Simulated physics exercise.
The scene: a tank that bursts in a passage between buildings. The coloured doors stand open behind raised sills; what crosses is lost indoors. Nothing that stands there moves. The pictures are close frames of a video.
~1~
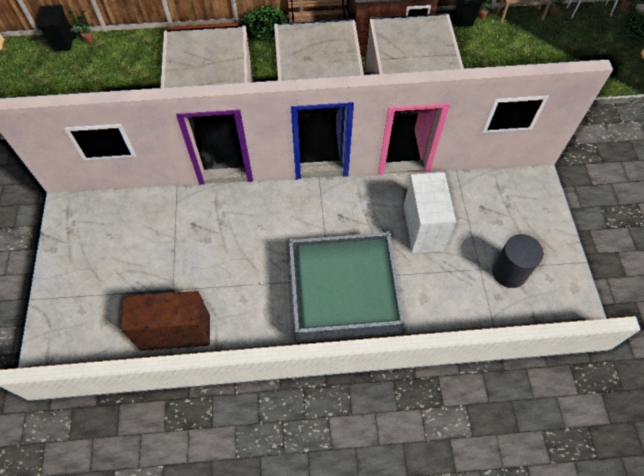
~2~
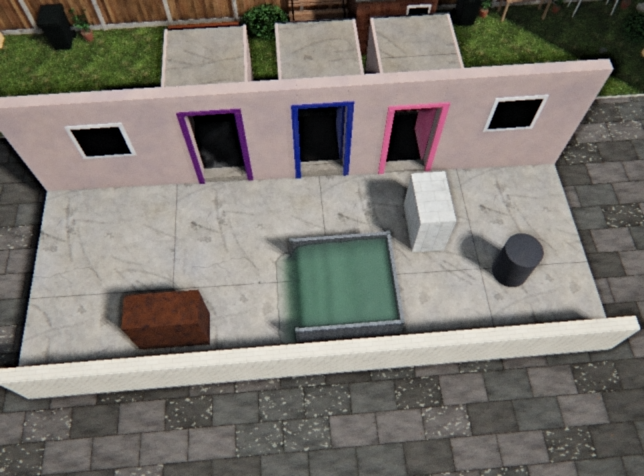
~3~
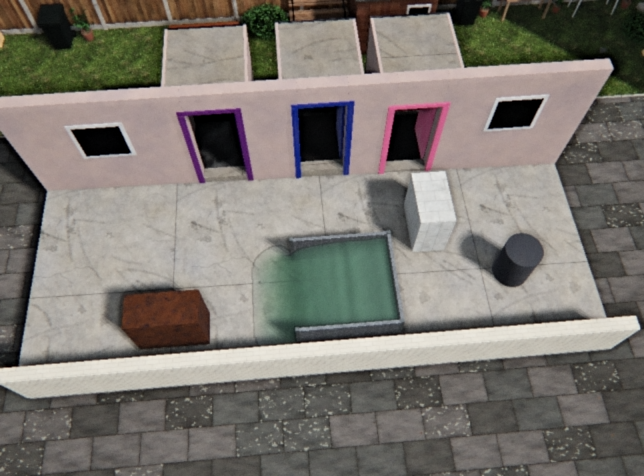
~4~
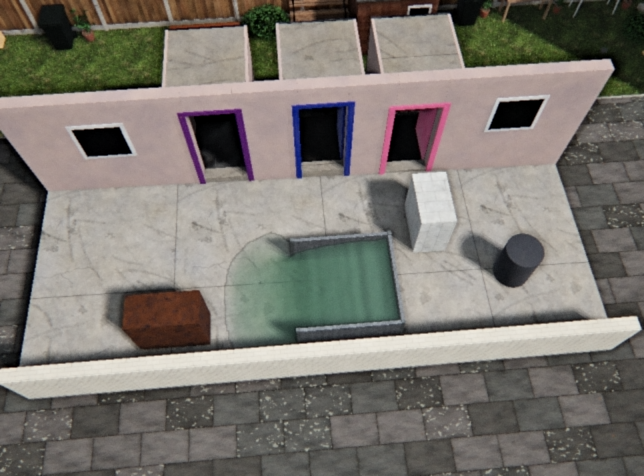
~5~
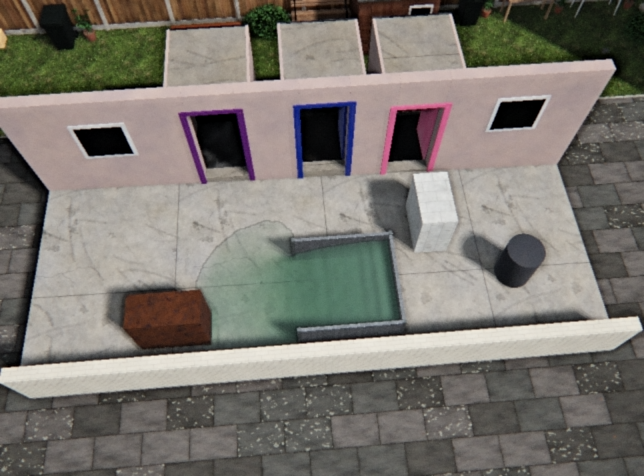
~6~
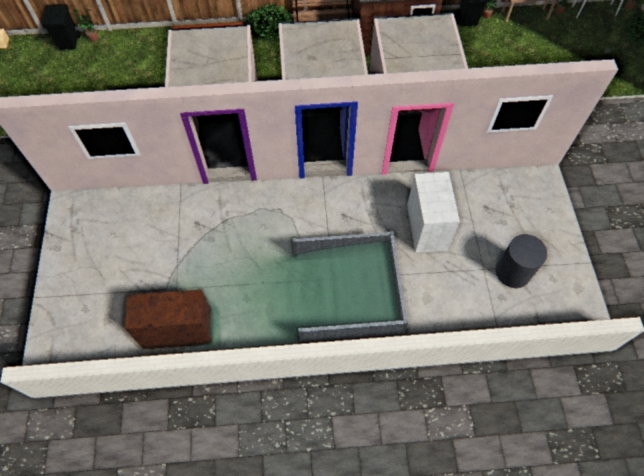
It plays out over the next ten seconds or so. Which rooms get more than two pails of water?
One by one: The purple door holds within the limit; the pink door holds within the limit; the blue door holds within the limit.
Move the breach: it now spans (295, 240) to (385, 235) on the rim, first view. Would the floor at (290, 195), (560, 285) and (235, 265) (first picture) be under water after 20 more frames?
As listed: Covered, clear, awash.
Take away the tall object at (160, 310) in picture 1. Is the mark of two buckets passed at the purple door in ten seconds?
My reading: The purple door stays under.
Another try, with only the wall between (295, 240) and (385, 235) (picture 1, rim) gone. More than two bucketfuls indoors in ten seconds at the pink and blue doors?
In short: The pink door is over, the blue door takes more.
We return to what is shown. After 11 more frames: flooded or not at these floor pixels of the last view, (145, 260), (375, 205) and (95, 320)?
In that order: Flooded, dry, covered.
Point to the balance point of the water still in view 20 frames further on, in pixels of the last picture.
Close to (235, 279).
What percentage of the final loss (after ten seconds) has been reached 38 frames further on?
About 85 per cent.
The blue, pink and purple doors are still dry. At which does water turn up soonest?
It is the purple door.
A moment on, water covers 35 % of the floor; the purple door wet at the sill, nothing in, the pink door not reached, the blue door not reached.
Next, water covers 45 % of the floor; the purple door wet at the sill, nothing in, the pink door not reached, the blue door not reached.
Then, water covers 50 % of the floor; the purple door wet at the sill, nothing in, the pink door not reached, the blue door not reached.
Later, water covers 60 % of the floor; the purple door wet at the sill, nothing in, the pink door wet at the sill, nothing in, the blue door wet at the sill, nothing in.
In the end, water covers 60 % of the floor; the purple door wet at the sill, nothing in, the pink door wet at the sill, nothing in, the blue door wet at the sill, nothing in.
